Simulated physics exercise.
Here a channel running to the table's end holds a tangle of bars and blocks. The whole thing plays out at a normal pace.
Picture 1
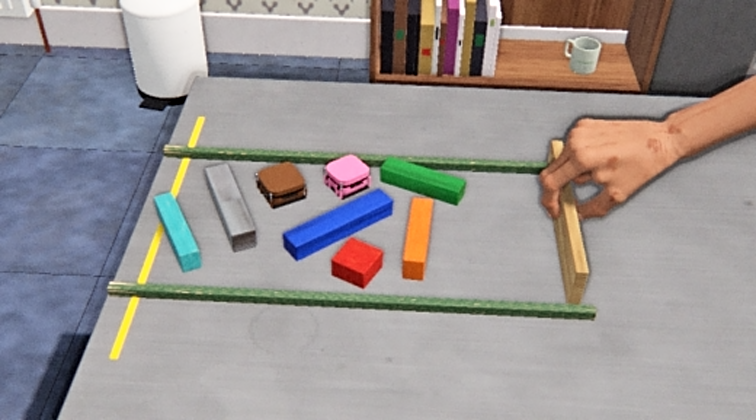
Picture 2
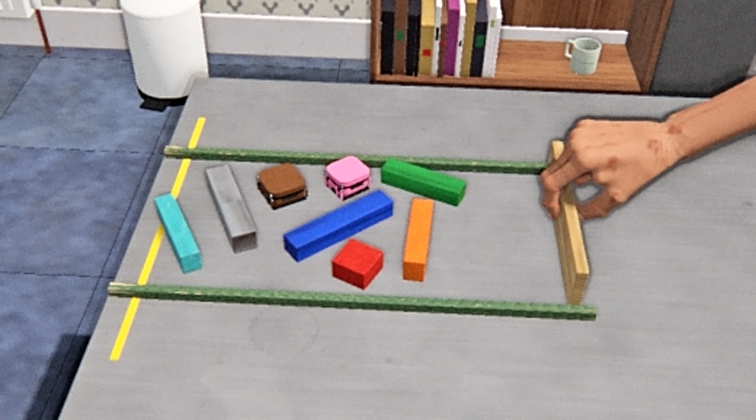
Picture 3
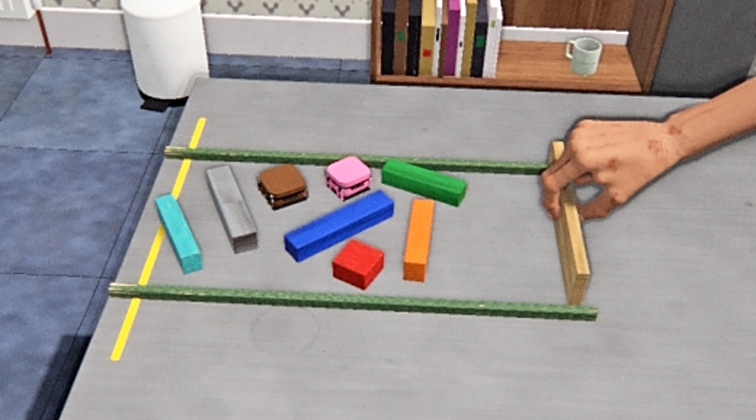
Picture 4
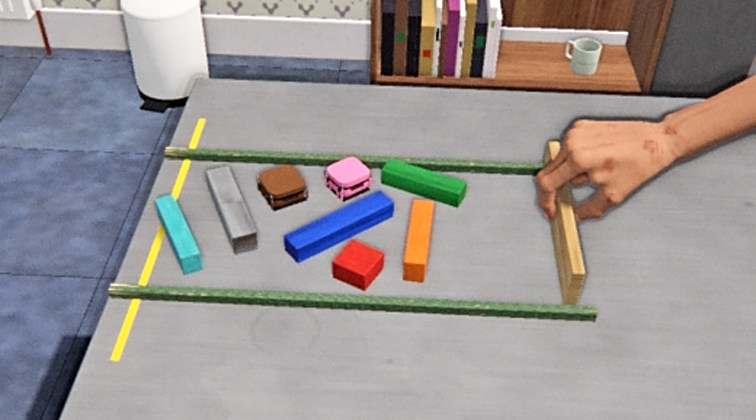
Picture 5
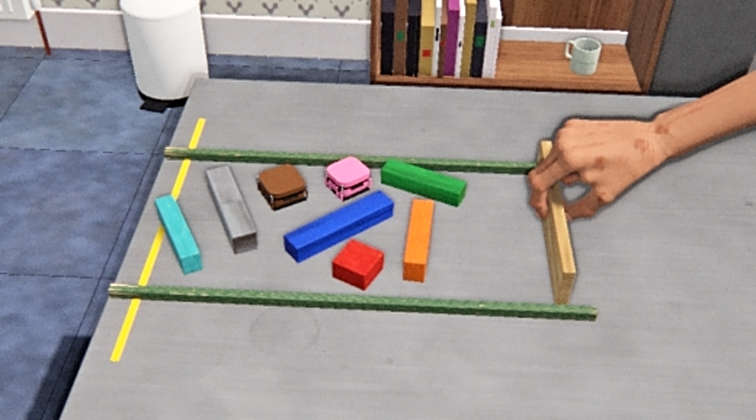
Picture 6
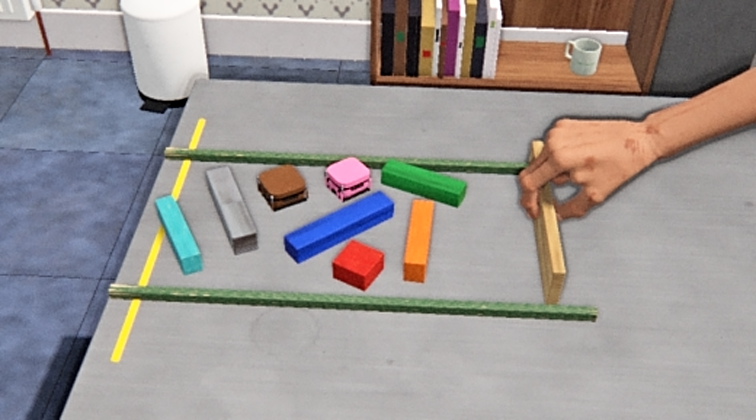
On a grey table, between two green rails, a hand held a wooden board upright and slid it slightly left, while the colourful bars and blocks ahead of it stayed still.
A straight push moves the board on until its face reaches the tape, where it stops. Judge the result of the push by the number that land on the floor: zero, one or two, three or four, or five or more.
Watch it: Lots of them - five or more - go plunging down.
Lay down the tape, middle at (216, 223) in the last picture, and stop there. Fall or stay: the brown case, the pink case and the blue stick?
What happens: The brown case goes down, the pink case does not come off, the blue stick does not come off.
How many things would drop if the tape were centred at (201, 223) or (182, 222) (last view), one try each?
In that order 3 and 5.
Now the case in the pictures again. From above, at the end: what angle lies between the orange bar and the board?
Close to 0°.
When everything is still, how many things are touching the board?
1 in contact.
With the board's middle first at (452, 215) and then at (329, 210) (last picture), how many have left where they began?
Counts: 1, 7.
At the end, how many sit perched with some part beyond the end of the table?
That comes to 0 of them.
Soon after, none off yet; turquoise bar at rest near (178, 234); grey stick at rest near (231, 209); brown case at rest near (283, 188).
Then, none off yet; turquoise bar at rest near (178, 234); grey stick moved a little near (212, 212); brown case moved about its own width near (238, 187).
Further on, none off yet; turquoise bar moved a little near (120, 239); grey stick moved about its own width near (129, 203); brown case moved well along near (160, 178).
At rest, the number that fall off is five or more; fallen, green stick, red block, pink case, blue stick, brown case, grey stick and turquoise bar.
